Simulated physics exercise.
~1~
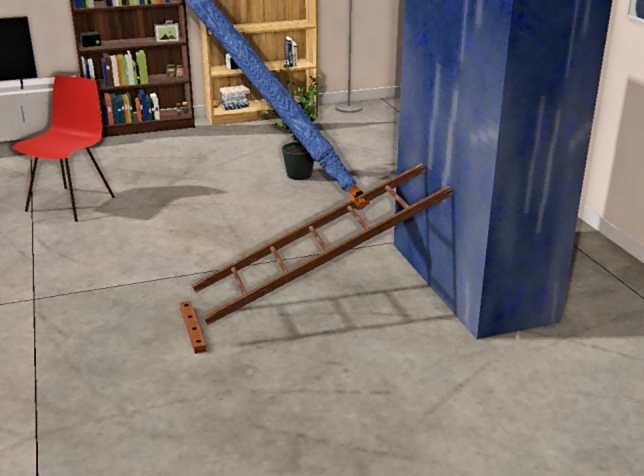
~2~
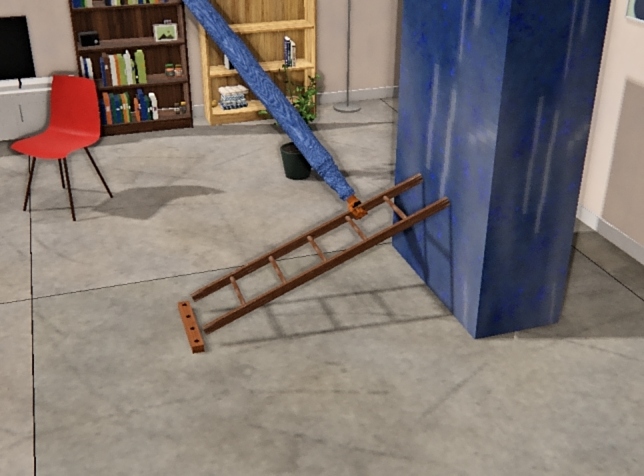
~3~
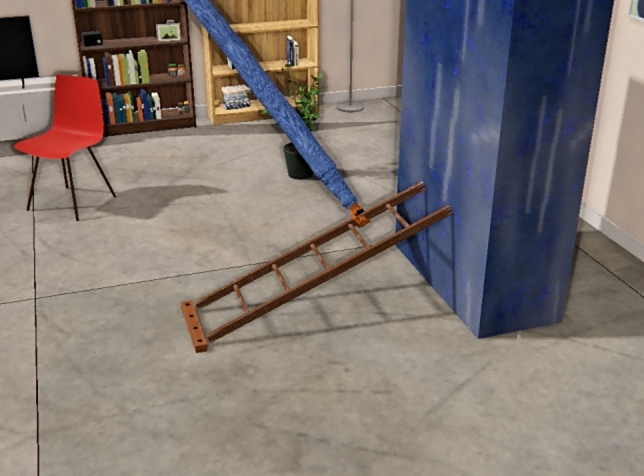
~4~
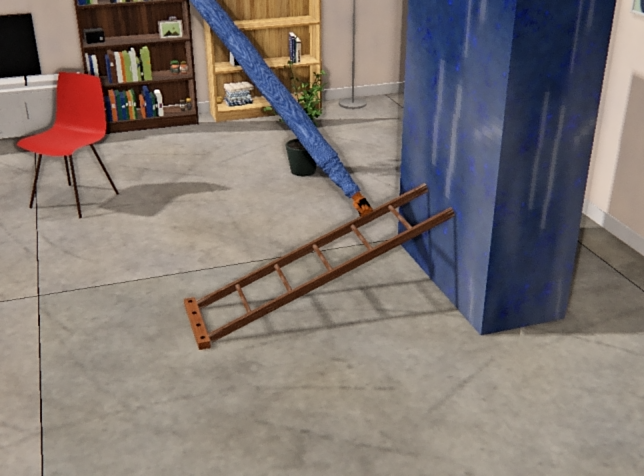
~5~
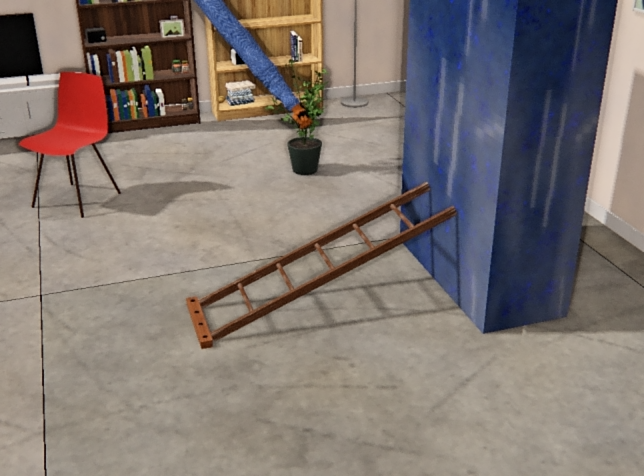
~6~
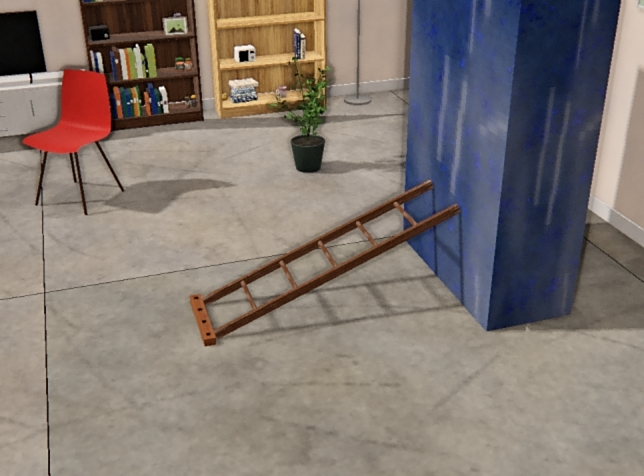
At first, a blue arm with an orange tip holds the upper end of a brown, ladder-like gate, which slants toward a large blue pillar on a grey floor. The arm lowers the gate slightly against the pillar, and its feet come to sit by the short wooden batten at the lower left. Then the arm lets go and begins to draw back. It retreats up past the potted plant and leaves the view, while the gate keeps its place. In the end, the gate stays leaning on the pillar, its feet still at the batten.
